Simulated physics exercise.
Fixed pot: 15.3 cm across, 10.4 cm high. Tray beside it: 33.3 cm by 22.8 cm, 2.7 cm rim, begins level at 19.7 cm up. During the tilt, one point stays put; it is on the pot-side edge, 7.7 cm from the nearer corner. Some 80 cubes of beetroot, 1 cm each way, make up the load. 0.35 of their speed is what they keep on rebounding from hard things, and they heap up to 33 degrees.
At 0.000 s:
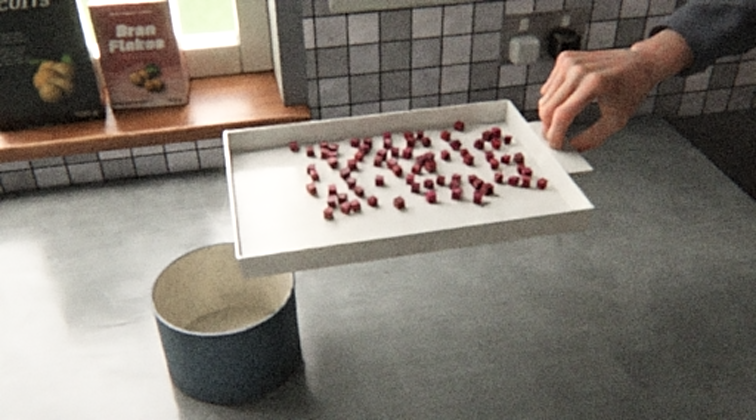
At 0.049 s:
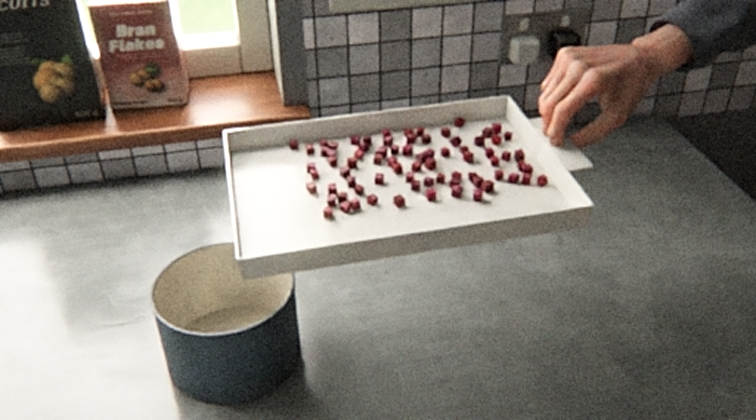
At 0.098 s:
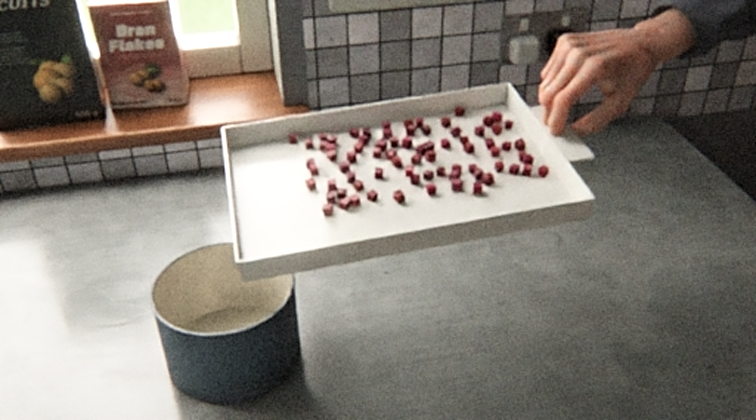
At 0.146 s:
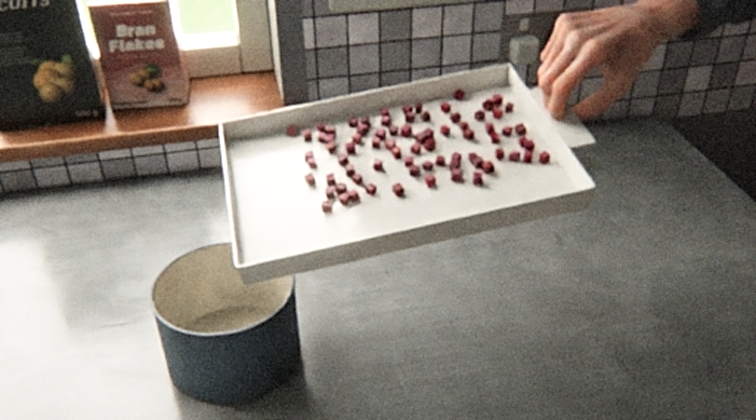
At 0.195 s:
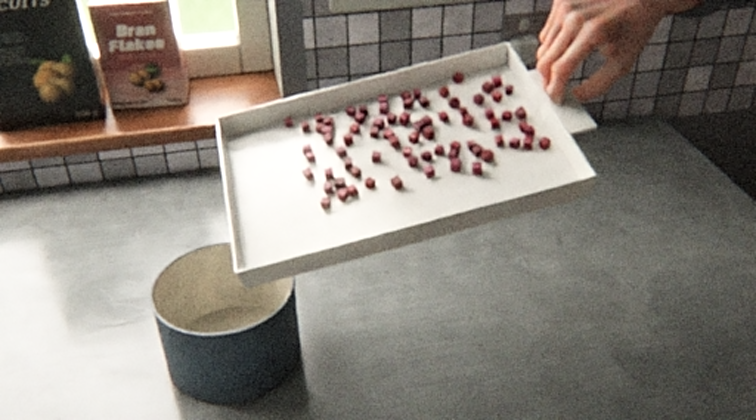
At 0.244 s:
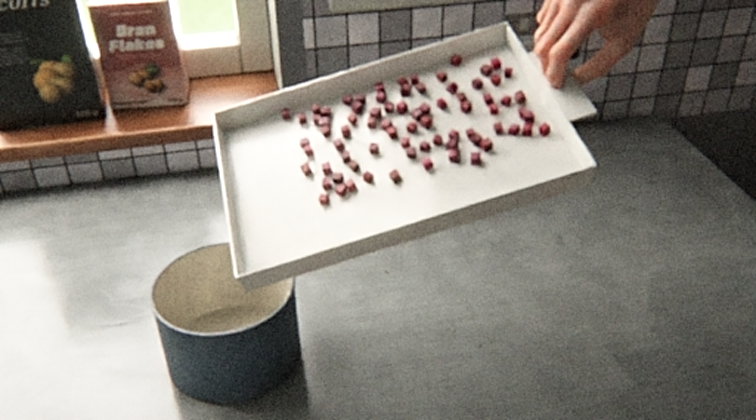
A hand raises the right side of a white tray scattered with dark red cubes.
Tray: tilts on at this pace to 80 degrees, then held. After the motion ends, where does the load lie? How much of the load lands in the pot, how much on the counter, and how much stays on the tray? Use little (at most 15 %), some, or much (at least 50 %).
Pot - little, counter - much, tray - some.
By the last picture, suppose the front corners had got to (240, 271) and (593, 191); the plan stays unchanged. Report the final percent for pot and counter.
Split: Pot = 0, counter = 40.
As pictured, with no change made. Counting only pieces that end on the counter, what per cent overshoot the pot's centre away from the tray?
It comes to near 80 percent.
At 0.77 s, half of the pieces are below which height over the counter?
I'd put it near 20 cm.
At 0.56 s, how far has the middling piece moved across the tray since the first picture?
About 3 cm.
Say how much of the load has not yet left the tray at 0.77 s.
Roughly 95 percent of the load, I'd say.
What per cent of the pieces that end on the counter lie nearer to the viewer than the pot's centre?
About 100 per cent.
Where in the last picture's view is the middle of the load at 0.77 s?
I'd put it close to (271, 269).
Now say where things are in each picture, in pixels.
In the first frame, tray tilt 0 degrees, front corners at (240, 256) and (590, 206); middle of the pieces at (416, 169); pot at (223, 285).
In the second frame, tray tilt 1 degrees, front corners at (240, 257) and (591, 204); middle of the pieces at (416, 167).
In the third frame, tray tilt 4 degrees, front corners at (239, 260) and (591, 196), lowest corner left front; middle of the pieces at (416, 160).
In the fourth frame, tray tilt 8 degrees, front corners at (239, 265) and (592, 185), lowest corner left front; middle of the pieces at (416, 149).
In the fifth frame, tray tilt 13 degrees, front corners at (238, 270) and (593, 174), lowest corner left front; middle of the pieces at (414, 138).
In the sixth frame, tray tilt 18 degrees, front corners at (238, 274) and (592, 164), lowest corner left front; middle of the pieces at (412, 128); pot at (223, 285). Its pace works out near 95 degrees a second.
After 0.56 s, tilt 49 degrees; the tray holds 100 %, the pot 0 %.
Then, at 0.77 s, tilt 69 degrees; the tray holds 95 %, the pot 0 %.
Then, at 1.09 s, tilt 80 degrees; the tray holds 30 %, the pot 0 %.
In the end, at 2.3 s, pot 0 %, counter 75 %, tray 25 %.
